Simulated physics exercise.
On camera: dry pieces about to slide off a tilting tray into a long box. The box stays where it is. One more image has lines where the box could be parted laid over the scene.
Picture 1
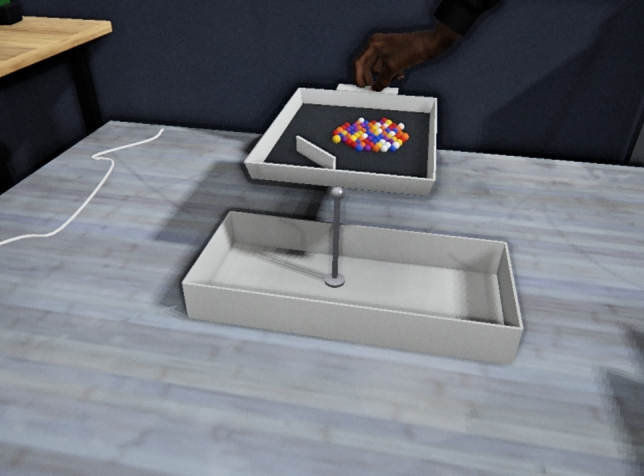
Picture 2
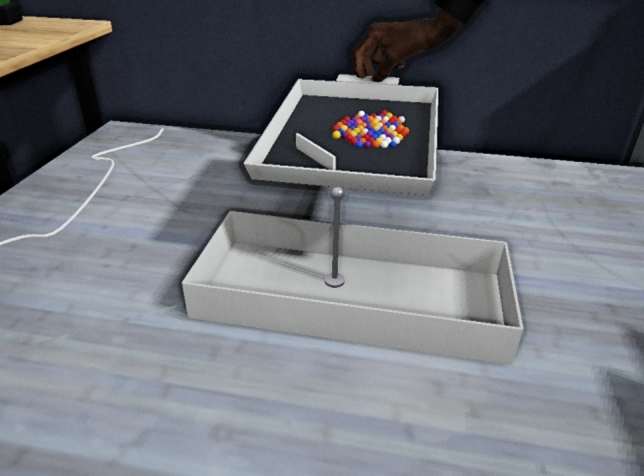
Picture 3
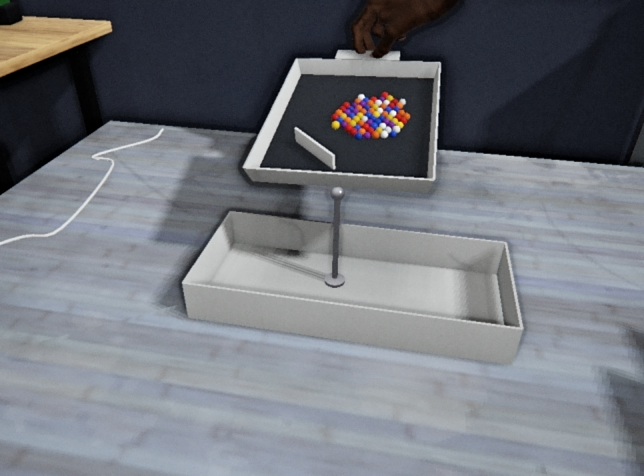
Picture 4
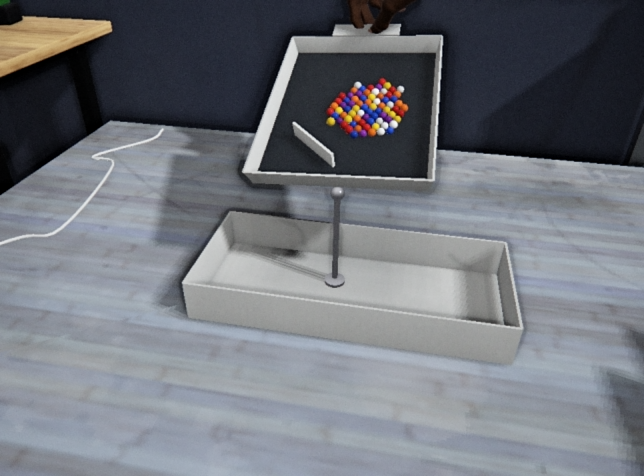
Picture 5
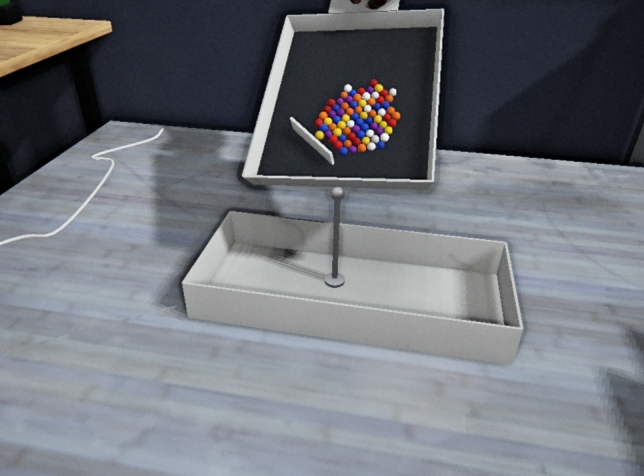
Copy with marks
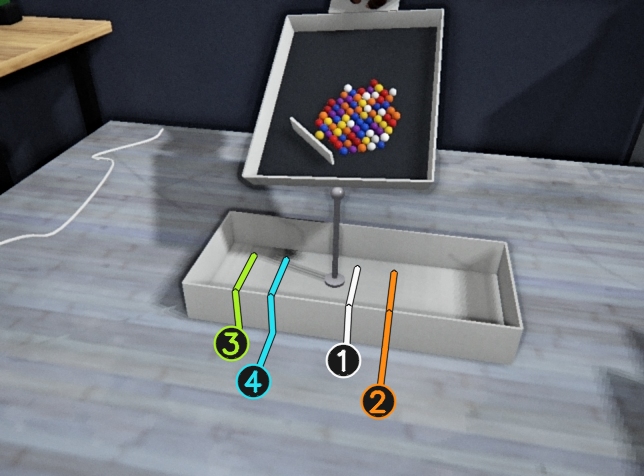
The clip opens on a shallow tray of colorful round beads held nearly level above a long, empty pale box, with a hand gripping its far edge. The hand raises that edge steadily, tilting the tray clearly toward the viewer, and the beads slide down beside the small angled fin.
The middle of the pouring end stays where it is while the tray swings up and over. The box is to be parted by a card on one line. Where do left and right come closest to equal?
Best: 4.
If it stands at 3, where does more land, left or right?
More lands on the right.
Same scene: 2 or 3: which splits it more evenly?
That is line 3.
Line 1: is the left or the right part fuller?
Left.
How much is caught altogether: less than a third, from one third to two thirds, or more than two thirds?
About that: More than two thirds.
On the marked copy, line 1 crosses the front rim at (349, 305); line 2 crosses the front rim at (389, 311); line 3 crosses the front rim at (235, 290); line 4 crosses the front rim at (271, 295).
Choosing 1, of what is caught, nearly all on the left of the divider, a small part on the right.
Choosing 2, of what is caught, all on the left of the divider, none on the right.
Choosing 3, of what is caught, about a quarter on the left of the divider, most on the right.
Choosing 4, of what is caught, about half on the left of the divider, about half on the right.
